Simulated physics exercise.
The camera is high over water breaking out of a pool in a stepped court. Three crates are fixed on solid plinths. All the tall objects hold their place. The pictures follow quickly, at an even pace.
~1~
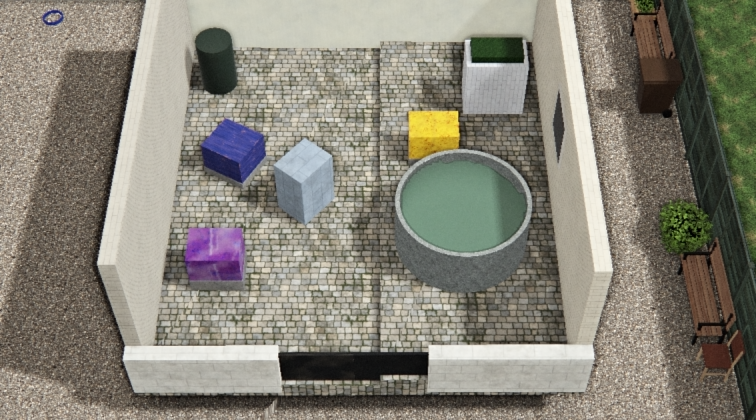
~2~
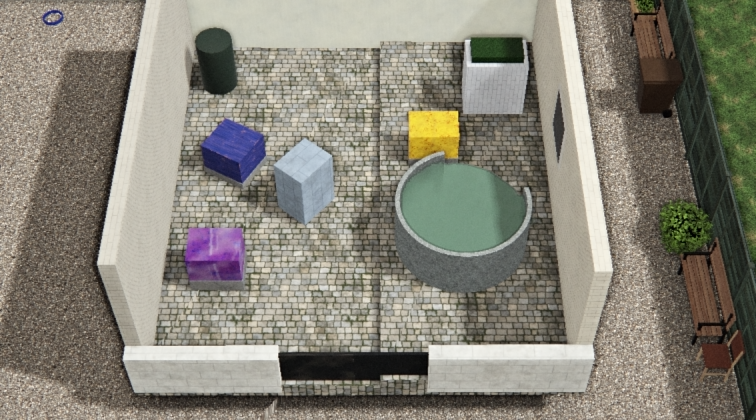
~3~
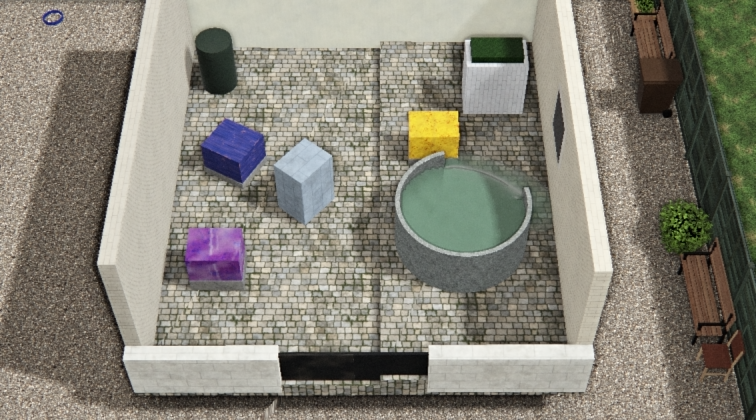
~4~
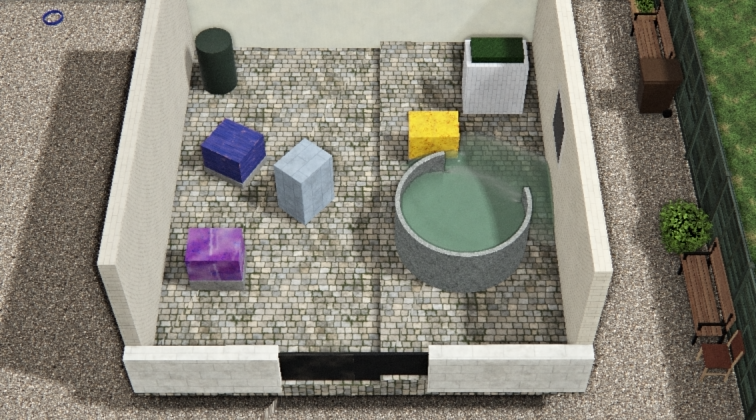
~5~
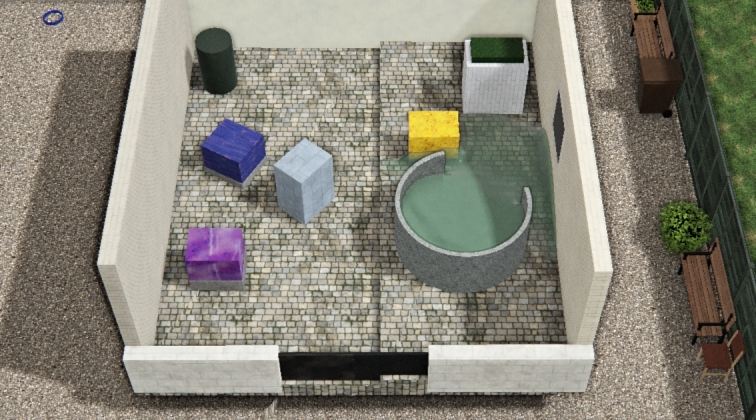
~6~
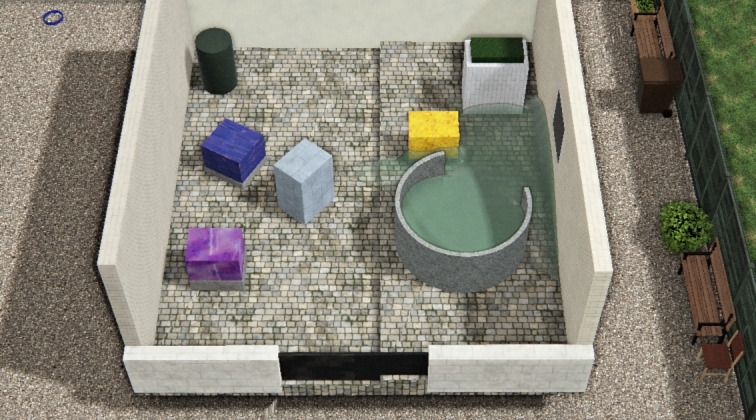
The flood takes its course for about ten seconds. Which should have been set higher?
The blue crate is wetted; the yellow crate is wetted; the purple crate escapes dry.
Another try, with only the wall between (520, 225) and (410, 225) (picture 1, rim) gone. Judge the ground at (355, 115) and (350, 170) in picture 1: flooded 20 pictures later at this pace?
One after the other: Free of water, dry.
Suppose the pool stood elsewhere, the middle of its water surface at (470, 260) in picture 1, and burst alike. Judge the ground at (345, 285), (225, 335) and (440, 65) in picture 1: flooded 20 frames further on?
In turn: No water, no water, flooded.
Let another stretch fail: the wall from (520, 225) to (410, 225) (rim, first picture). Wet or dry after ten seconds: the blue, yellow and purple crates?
Blue is wetted; yellow is safe; purple gets wet.
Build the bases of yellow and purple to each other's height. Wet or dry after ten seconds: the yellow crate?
One by one: Yellow takes water.
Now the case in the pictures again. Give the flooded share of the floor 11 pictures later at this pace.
Near 45 in a hundred.
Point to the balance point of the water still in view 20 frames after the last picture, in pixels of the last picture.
Around (427, 160).
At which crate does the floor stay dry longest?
I say the crate marked purple.
A moment on, water covers 25 % of the floor; the blue crate water round its plinth, the yellow crate water round its plinth, the purple crate not reached.
Next, water covers 45 % of the floor; the blue crate water round its plinth, the yellow crate water round its plinth, the purple crate water round its plinth.
Then, water covers 70 % of the floor; the blue crate water round its plinth, the yellow crate water round its plinth, the purple crate water round its plinth.
Later, water covers 95 % of the floor; the blue crate water round its plinth, the yellow crate water round its plinth, the purple crate water round its plinth.
In the end, water covers 100 % of the floor; the blue crate was topped, the yellow crate was topped, the purple crate stayed above the water.
